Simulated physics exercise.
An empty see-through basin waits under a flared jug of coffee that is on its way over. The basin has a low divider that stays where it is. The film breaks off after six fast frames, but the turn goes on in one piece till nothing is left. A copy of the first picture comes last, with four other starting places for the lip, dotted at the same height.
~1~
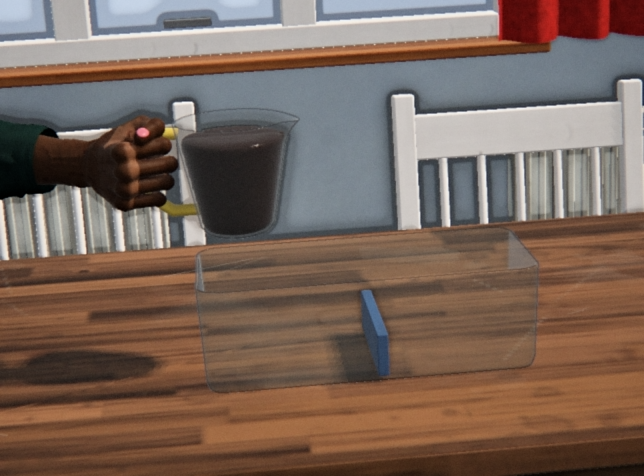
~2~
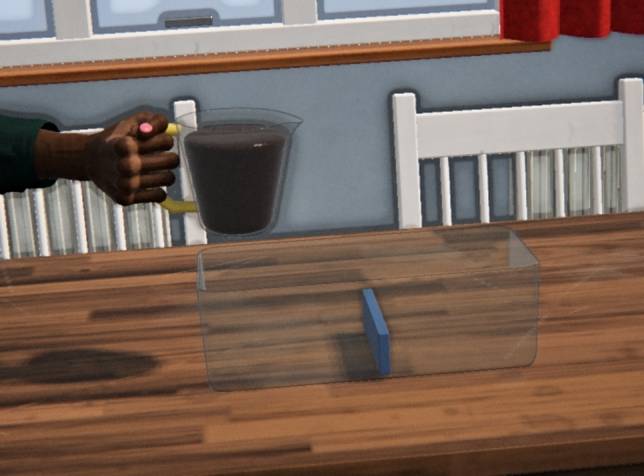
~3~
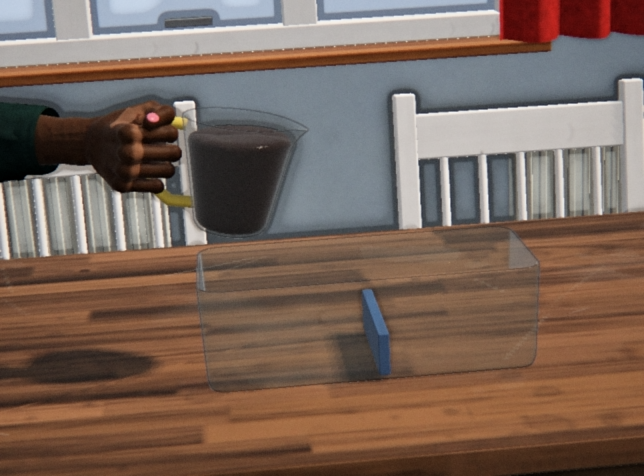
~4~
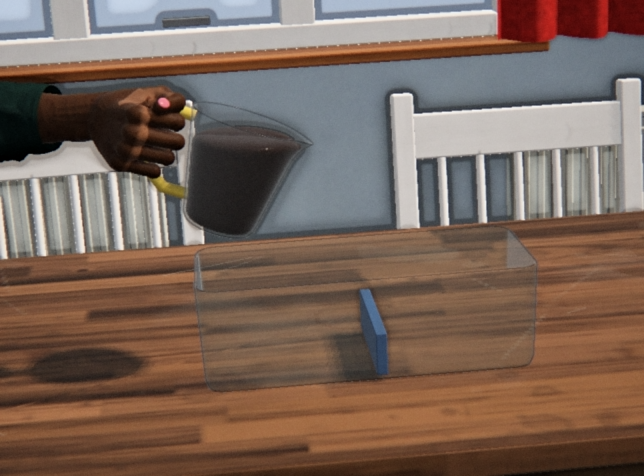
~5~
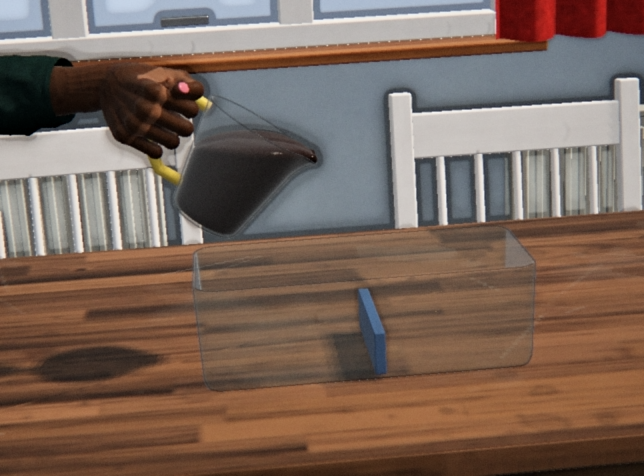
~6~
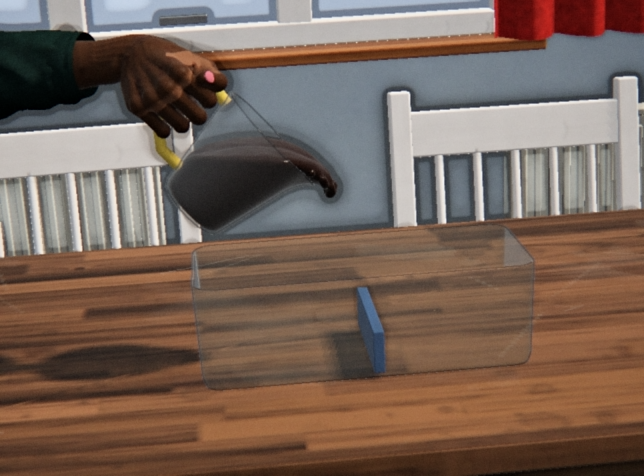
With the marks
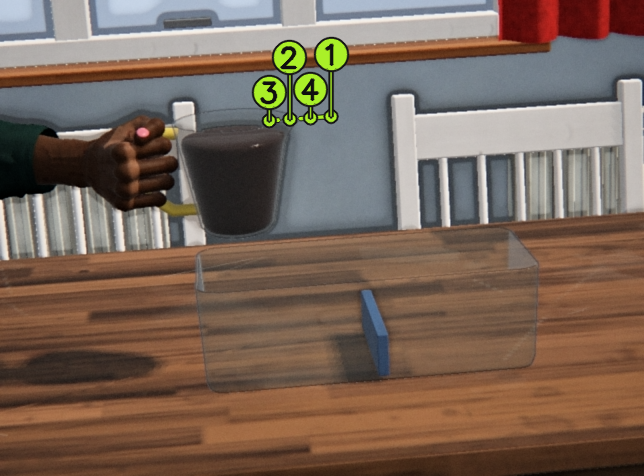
Glass jug of dark coffee tilting rightward in a hand above an empty clear basin with a blue divider, liquid crossing its lip.
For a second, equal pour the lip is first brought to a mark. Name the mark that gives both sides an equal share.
Go for 1.
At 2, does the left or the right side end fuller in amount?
More ends on the left.
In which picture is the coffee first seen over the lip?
In picture 5.
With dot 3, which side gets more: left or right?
The left side.
In lime, 1 at (331, 116); 2 at (289, 119); 3 at (269, 120); 4 at (310, 117).
For dot 1, about 50 % ends left of the wall and 48 % right of it.
For dot 2, about 82 % ends left of the wall and 15 % right of it; 3 % is lost outside.
For dot 3, about 89 % ends left of the wall and 7 % right of it; 4 % is lost outside.
For dot 4, about 67 % ends left of the wall and 31 % right of it.
